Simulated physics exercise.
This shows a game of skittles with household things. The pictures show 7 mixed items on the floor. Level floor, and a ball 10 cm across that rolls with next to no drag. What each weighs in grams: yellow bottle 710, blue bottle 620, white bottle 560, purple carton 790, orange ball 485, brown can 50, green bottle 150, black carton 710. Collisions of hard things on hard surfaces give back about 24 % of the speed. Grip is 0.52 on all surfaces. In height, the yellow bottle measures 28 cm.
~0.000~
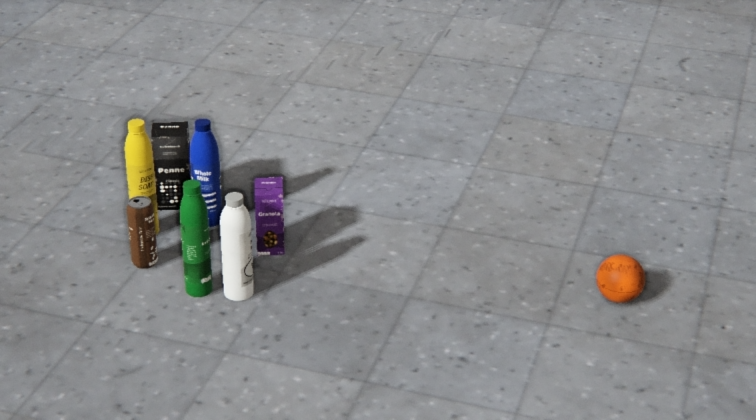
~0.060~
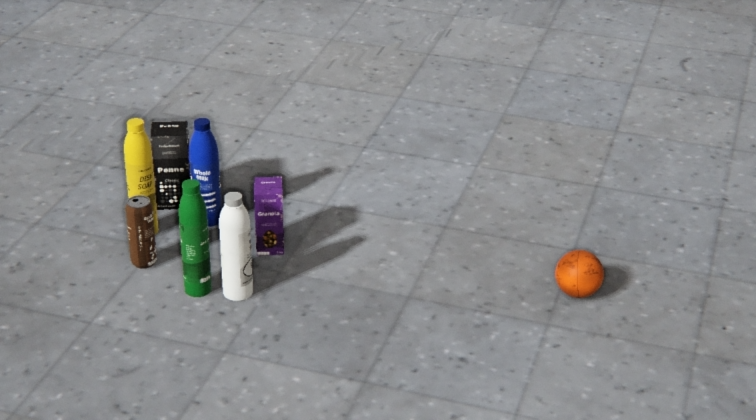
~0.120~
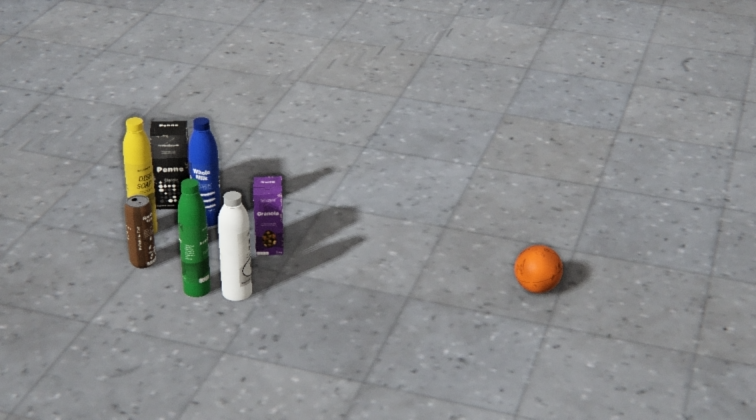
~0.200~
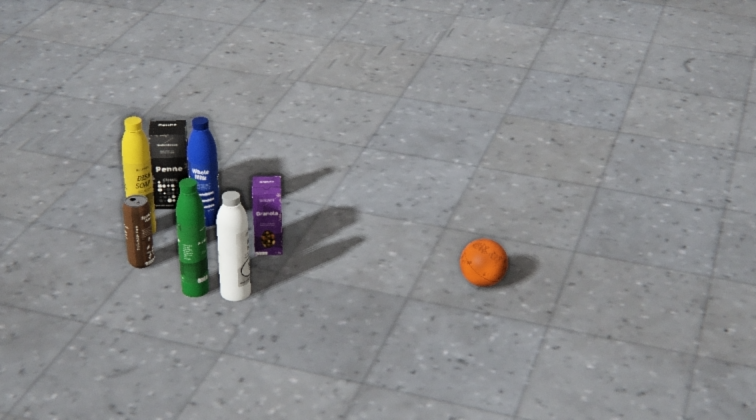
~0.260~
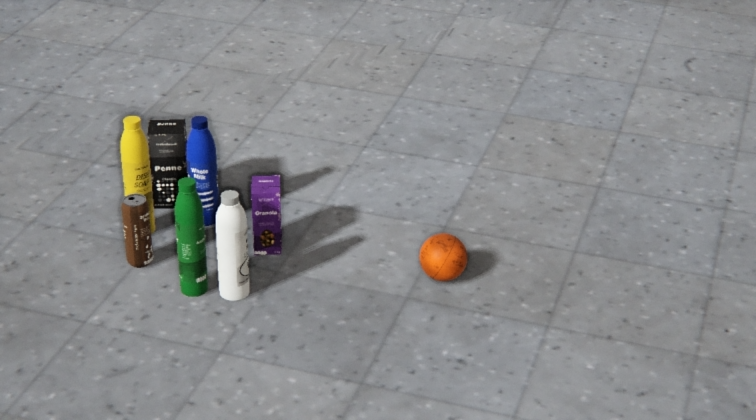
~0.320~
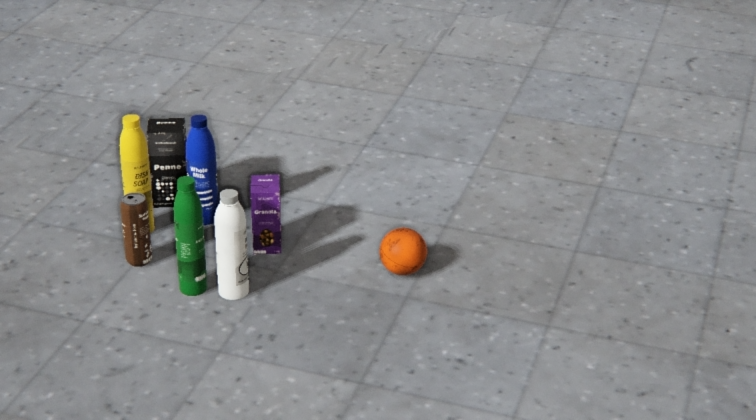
An orange ball rolls steadily leftward, drifting slightly away from the viewer, across a grey, speckled tile floor seen from above at an angle. On the left, seven items stand grouped: yellow and blue bottles flank a black carton at the back, with a brown can, green bottle and white bottle in front and a purple carton to their right. The ball crosses the open floor, narrowing the gap, while the group stays standing and the view barely shifts.
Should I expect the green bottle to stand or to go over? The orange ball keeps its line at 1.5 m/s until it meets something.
Expect it to stand.
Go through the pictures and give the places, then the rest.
In the first picture, 0 cm rolled; orange ball (621, 279); green bottle (196, 238).
In the second picture, 9 cm rolled; orange ball (579, 274); white bottle (236, 246).
In the third picture, 18 cm rolled; orange ball (539, 269); brown can (140, 233).
In the fourth picture, 29 cm rolled; orange ball (484, 263); yellow bottle (138, 177).
In the fifth picture, 38 cm rolled; orange ball (443, 257); white bottle (232, 245).
In the sixth picture, 47 cm rolled; orange ball (403, 252); green bottle (190, 236).
By 0.62 s, 74 cm rolled; orange ball near (278, 238); purple carton tilted 11°.
By 1.72 s, 72 cm rolled; orange ball near (280, 266); purple carton 3 cm from its spot.
When it is over (4.0 s), all 7 within 8 cm of the start. End places, in pixels of the last picture, green bottle near (190, 236).
